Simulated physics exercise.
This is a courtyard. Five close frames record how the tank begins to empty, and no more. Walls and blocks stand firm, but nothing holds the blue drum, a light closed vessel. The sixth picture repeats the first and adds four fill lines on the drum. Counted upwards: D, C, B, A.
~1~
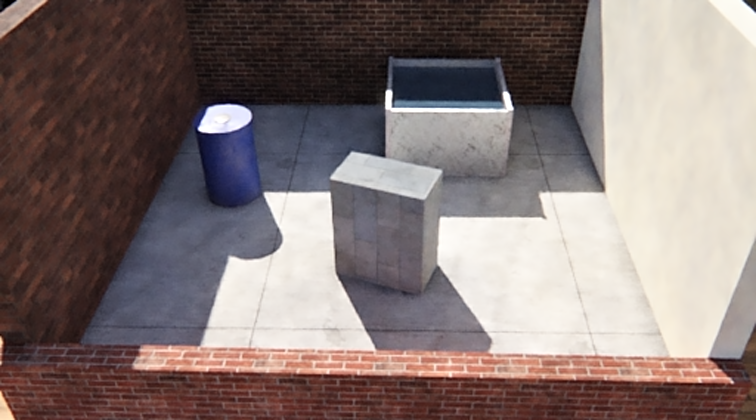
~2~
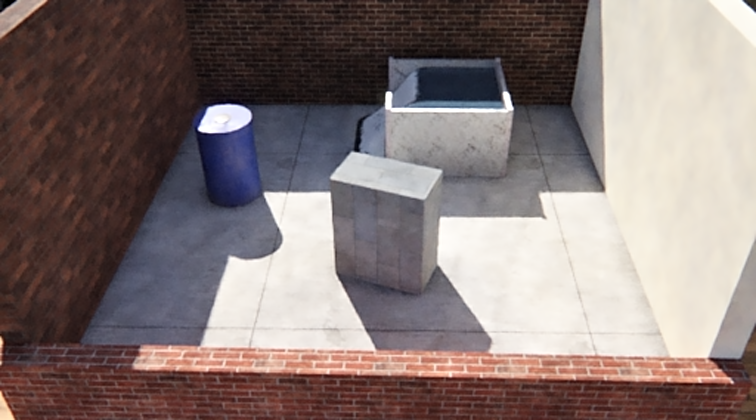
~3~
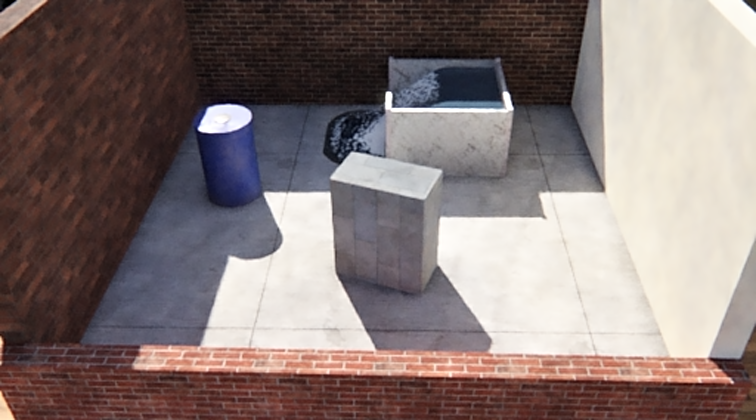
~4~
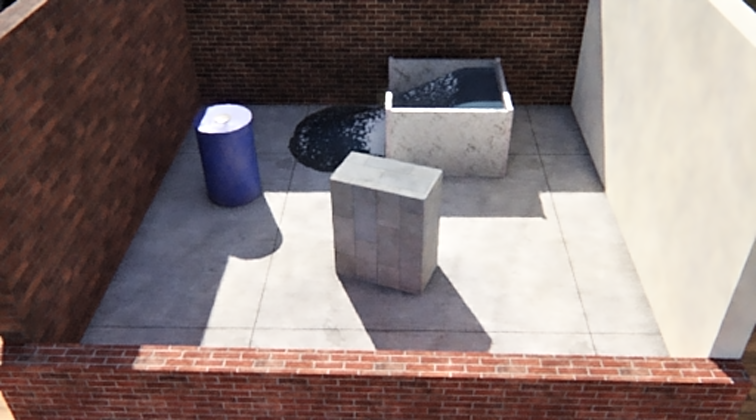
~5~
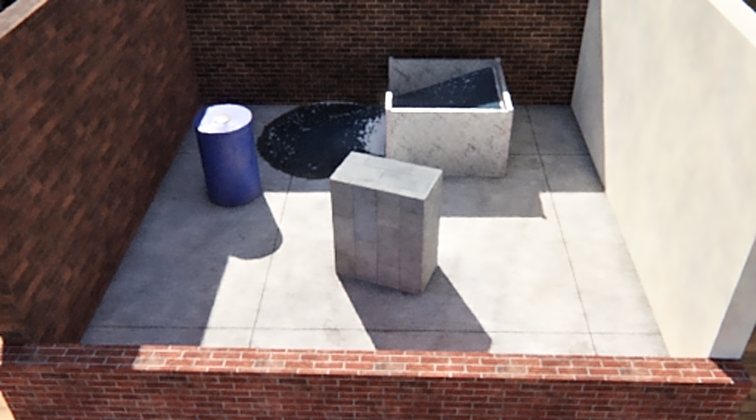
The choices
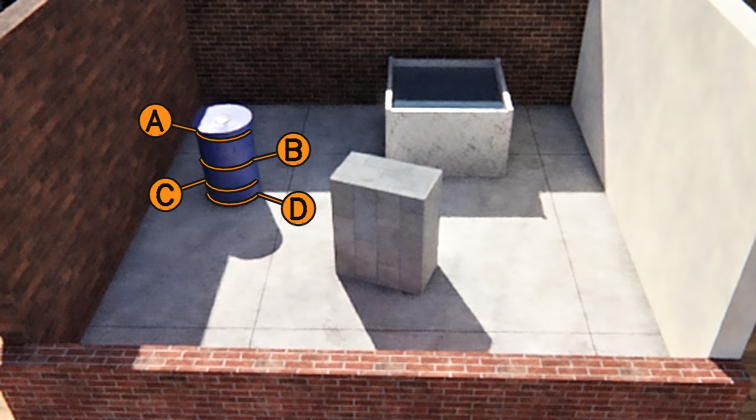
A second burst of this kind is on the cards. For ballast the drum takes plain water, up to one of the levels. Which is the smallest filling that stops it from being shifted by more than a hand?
Choose B.
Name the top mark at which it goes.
Mark C.
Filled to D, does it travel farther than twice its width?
Yes, it does.
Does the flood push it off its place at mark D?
Yes, it does.
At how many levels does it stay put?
Two of the four.
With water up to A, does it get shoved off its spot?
No, that is safe.
On the marked copy, A at (218, 140); B at (223, 169); C at (226, 190); D at (229, 204); from the bottom up D, C, B, A.
With A, it does not move.
With B, it does not move.
With C, it is pushed about half its own width away.
With D, it is pushed about 6 times its own width away.
